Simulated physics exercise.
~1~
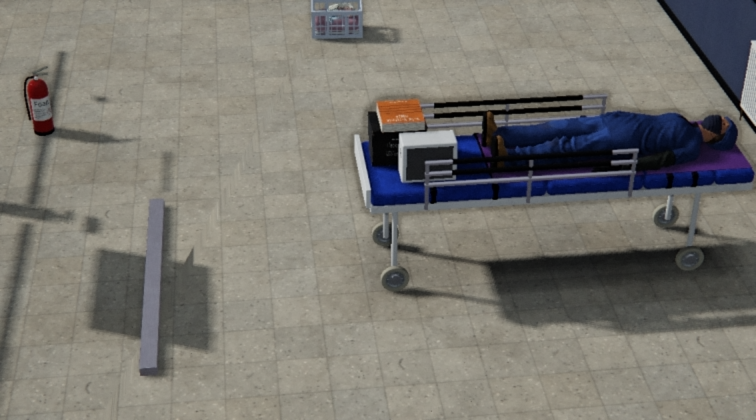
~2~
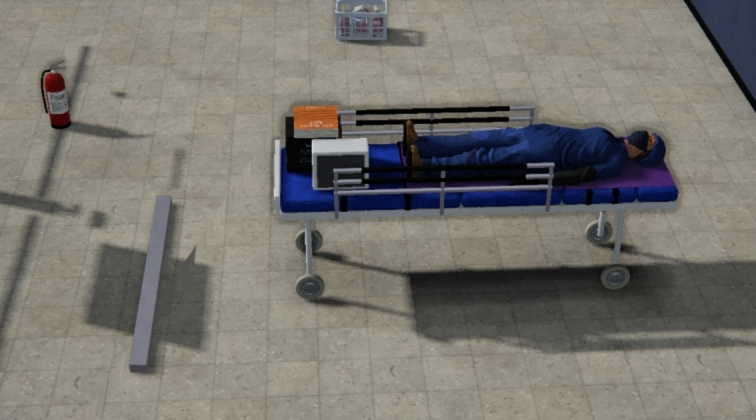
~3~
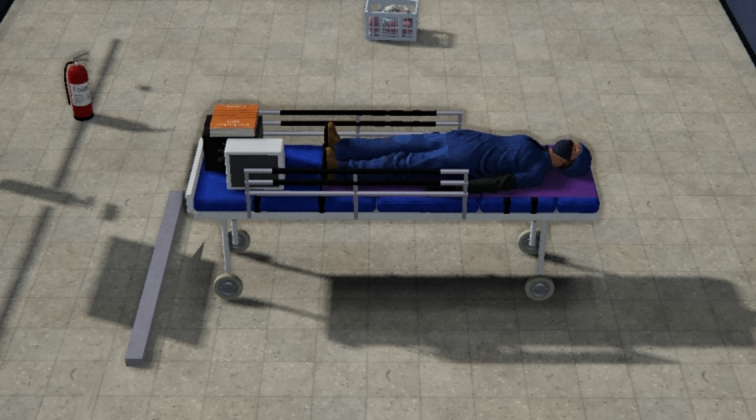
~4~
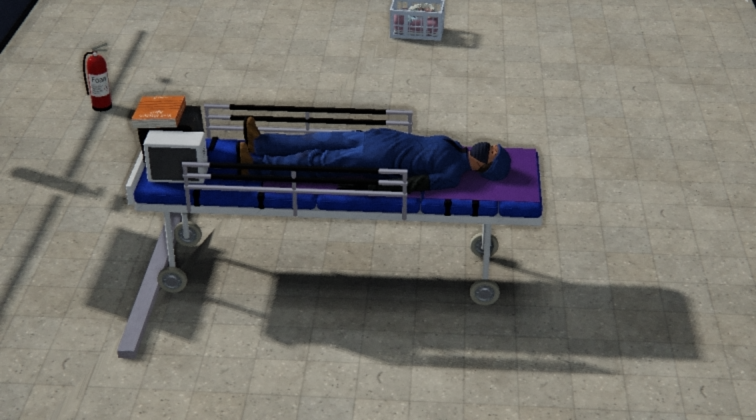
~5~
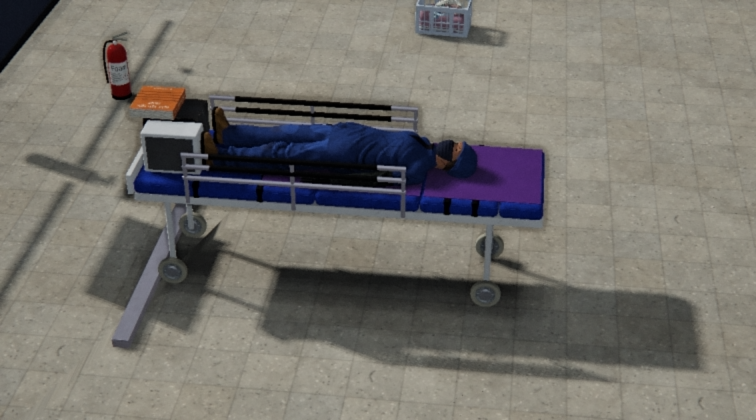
A person in dark blue clothes and a cap lies on a blue trolley with white rails, seen from above on a pale tiled floor. At the trolley's left end, by the person's feet, sit an orange folder, a black holdall and an upright white monitor; a red extinguisher and a white basket stand beyond. The trolley rolls left, feet first, towards a low grey sill. It stops there without tipping, and the person slides a little further towards the foot end, baring more purple sheet behind the head. The monitor, holdall and folder all stay aboard.
